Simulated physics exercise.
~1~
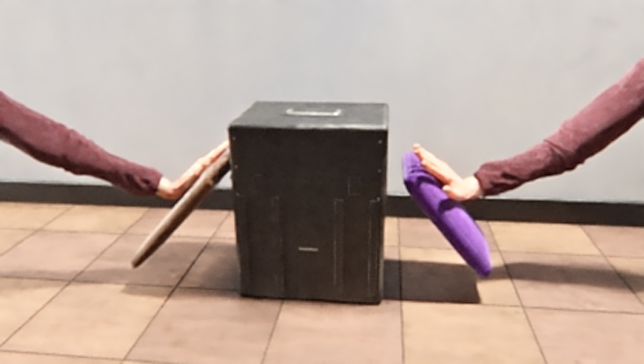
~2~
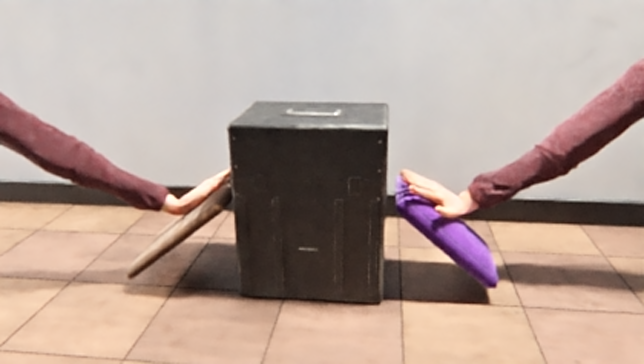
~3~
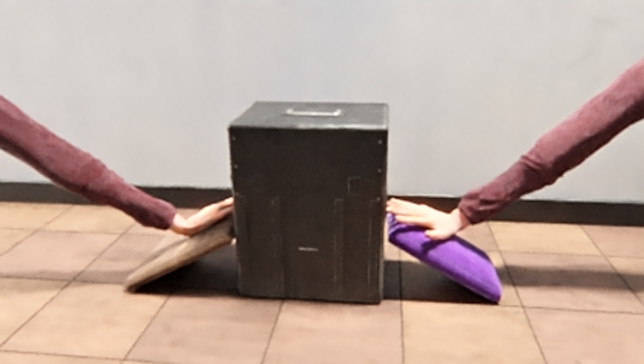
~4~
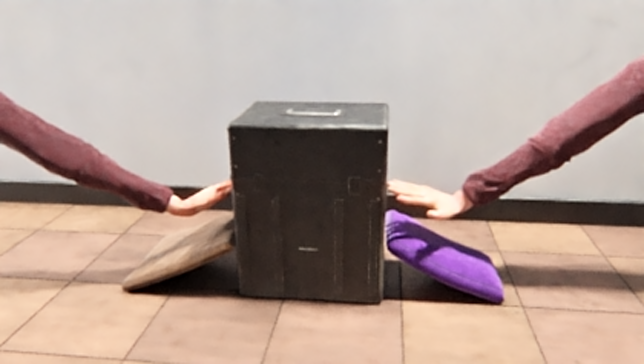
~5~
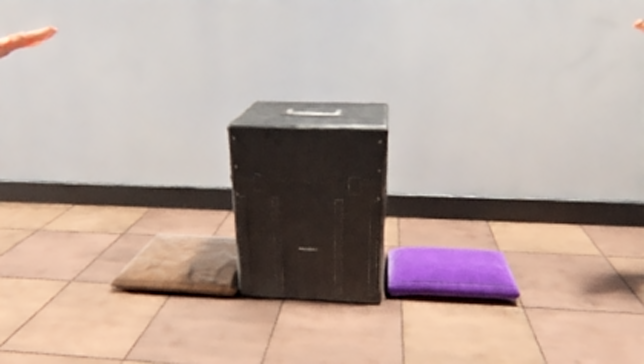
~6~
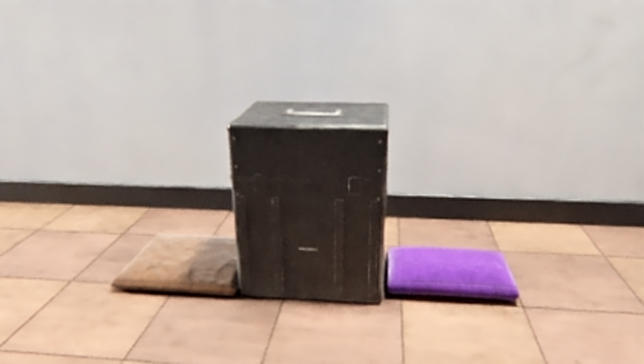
On a tiled floor, two hands release cushions against a black box, and both slide flat.
